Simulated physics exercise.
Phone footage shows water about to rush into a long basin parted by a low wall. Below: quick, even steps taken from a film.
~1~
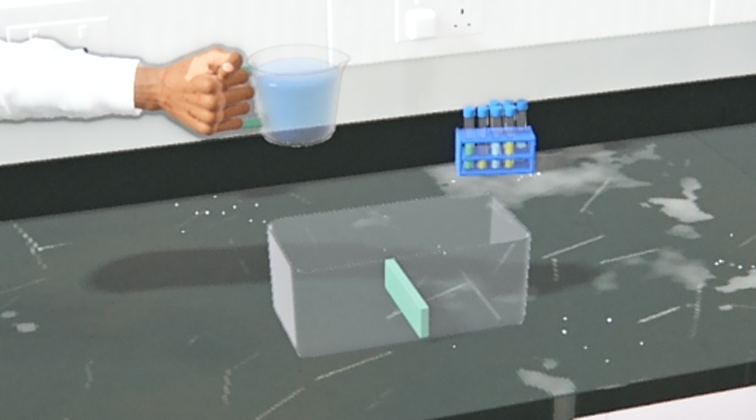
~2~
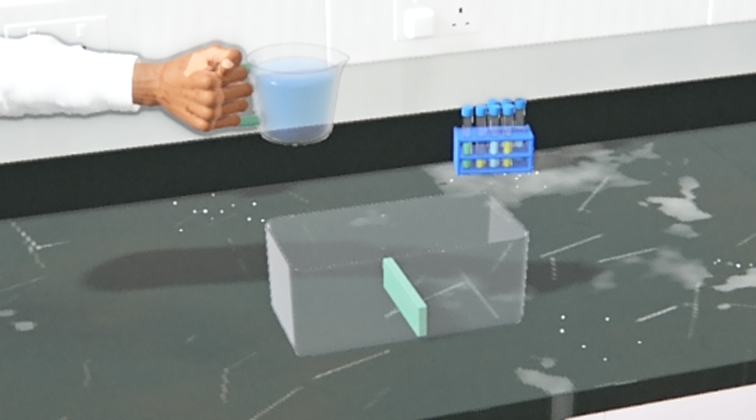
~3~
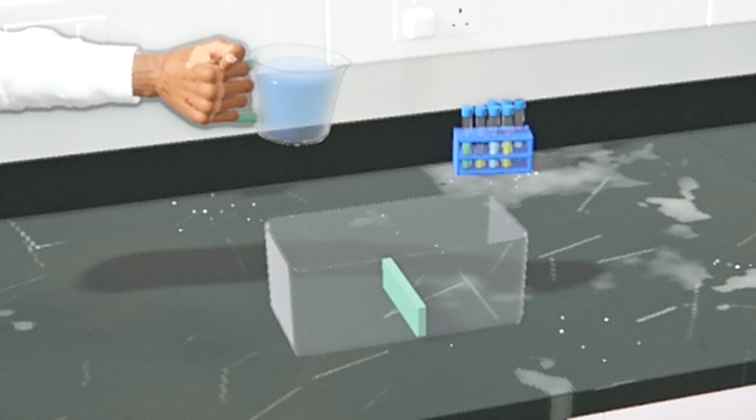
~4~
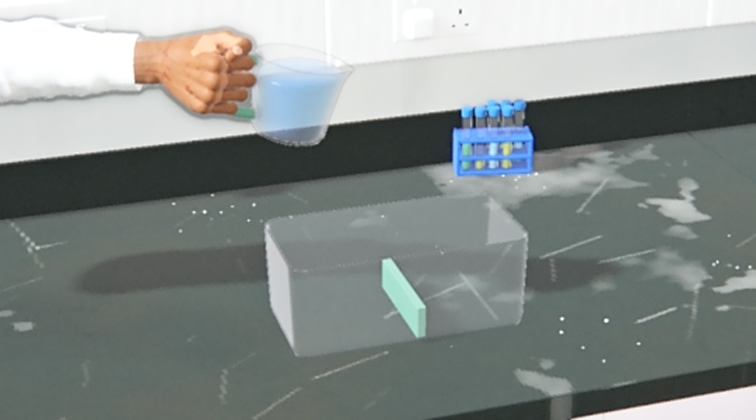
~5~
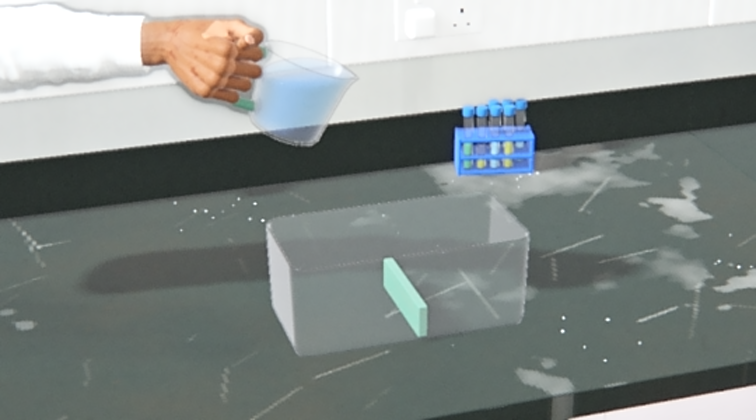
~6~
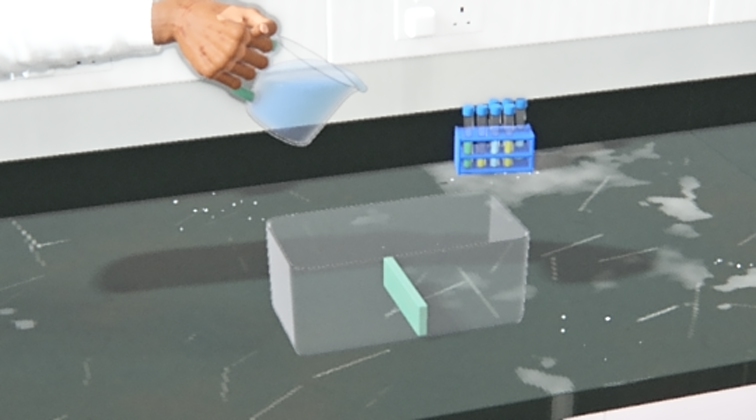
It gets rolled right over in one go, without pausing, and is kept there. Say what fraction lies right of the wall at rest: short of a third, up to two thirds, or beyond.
The share right of the wall is going to reach a third without passing two thirds.
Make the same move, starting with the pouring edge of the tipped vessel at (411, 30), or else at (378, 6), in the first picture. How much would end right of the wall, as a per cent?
80 and 80 in a hundred.
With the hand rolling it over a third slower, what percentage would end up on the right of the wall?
Near 60 %.
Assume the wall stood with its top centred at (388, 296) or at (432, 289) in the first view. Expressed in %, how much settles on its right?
In order, 75 and 15 in a hundred.
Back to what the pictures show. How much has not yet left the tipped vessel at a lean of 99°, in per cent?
Still holding around 35 %, give or take.
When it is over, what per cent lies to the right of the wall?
It comes to 45 per cent or so.
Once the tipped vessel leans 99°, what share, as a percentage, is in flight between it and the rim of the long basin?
Estimate: 40 per cent, roughly.
A moment on, the tilt is 99° and 34 per cent is still to pour, 4 is left of the wall and 22 right of it.
Next, the tilt is 117° and 1 per cent is still to pour, 46 is left of the wall and 43 right of it.
Then the tilt is 117° and 0 per cent is still to pour, 52 is left of the wall and 44 right of it.
Later the tilt is 117° and 0 per cent is still to pour, 52 is left of the wall and 45 right of it.
Finally, 52 per cent lies left of the wall, 45 right of it and 3 outside.
